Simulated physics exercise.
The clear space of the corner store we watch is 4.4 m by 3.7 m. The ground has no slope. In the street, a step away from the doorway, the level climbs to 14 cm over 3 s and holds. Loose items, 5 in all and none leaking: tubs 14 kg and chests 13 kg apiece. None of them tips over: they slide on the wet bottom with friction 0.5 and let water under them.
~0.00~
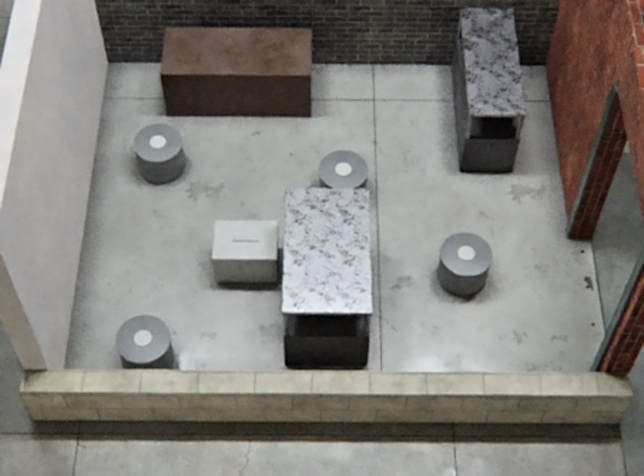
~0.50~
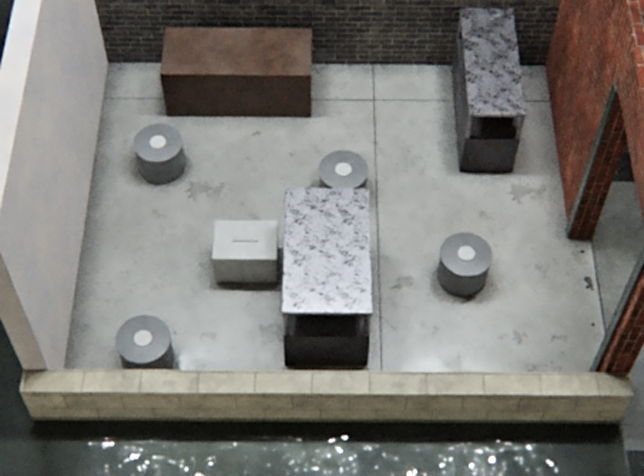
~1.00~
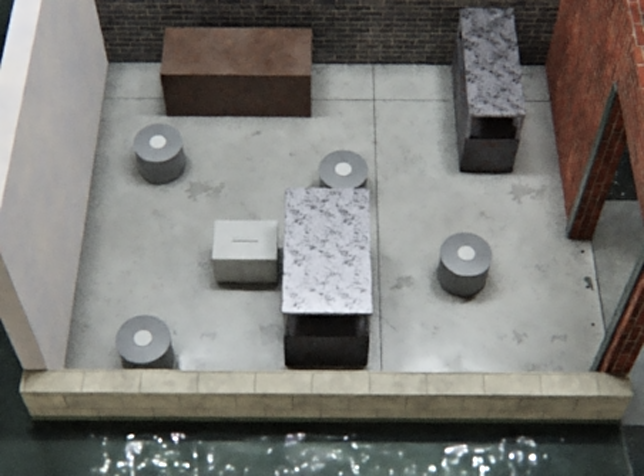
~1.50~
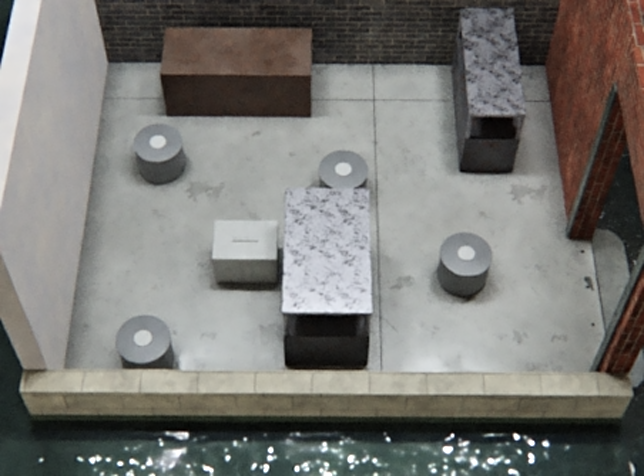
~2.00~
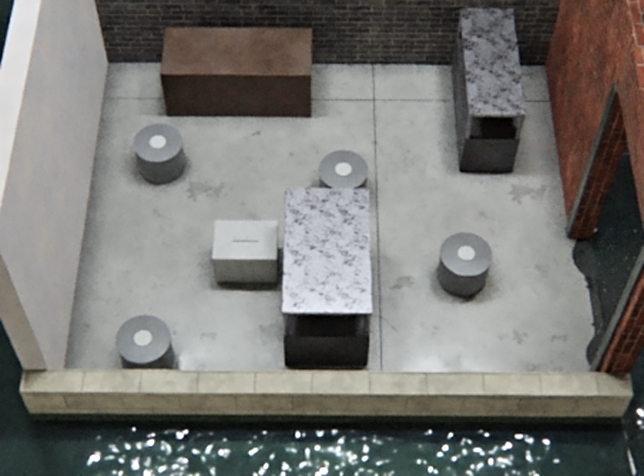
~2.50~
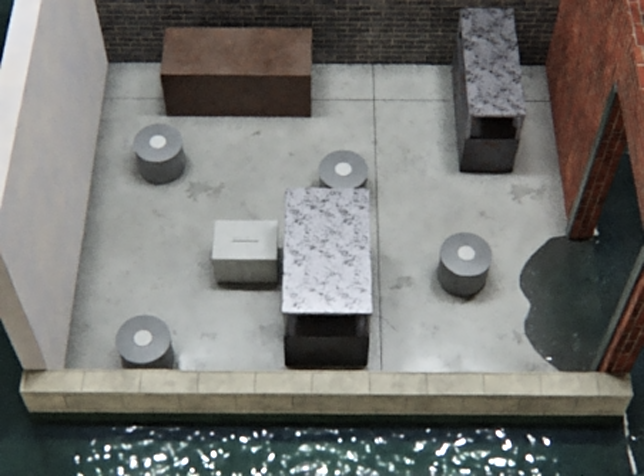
Dark water covering the street outside a walled concrete room, then spreading in through the right doorway while the objects stay still.
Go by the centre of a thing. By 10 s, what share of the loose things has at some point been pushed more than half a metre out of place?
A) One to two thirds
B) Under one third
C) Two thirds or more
B.
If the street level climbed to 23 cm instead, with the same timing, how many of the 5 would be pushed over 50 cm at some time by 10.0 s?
Result: 4.
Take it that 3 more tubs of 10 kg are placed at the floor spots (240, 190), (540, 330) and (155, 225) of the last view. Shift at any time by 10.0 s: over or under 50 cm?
In turn: Within the mark, beyond the mark, within the mark.
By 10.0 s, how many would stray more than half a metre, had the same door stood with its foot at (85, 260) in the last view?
That gives 1 of them.
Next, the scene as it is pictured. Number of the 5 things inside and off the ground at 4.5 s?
It comes to 0.
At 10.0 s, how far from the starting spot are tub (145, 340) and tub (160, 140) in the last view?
First 0 cm, then 0 cm.
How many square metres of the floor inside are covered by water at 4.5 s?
Wet area: Approx. 4.0 m2.
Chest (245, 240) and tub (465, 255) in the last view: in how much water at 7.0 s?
I'd put it at 1 cm and 7 cm respectively.
After 3.5 s 0 of 5 are over 50 cm from their spots; 0 afloat.
After 4.5 s 0 of 5 are over 50 cm from their spots; 0 afloat.
After 7.0 s 0 of 5 are over 50 cm from their spots; 0 afloat.
After 10.0 s 1 of 5 are over 50 cm from their spots, and 1 have been at some point; 0 afloat.
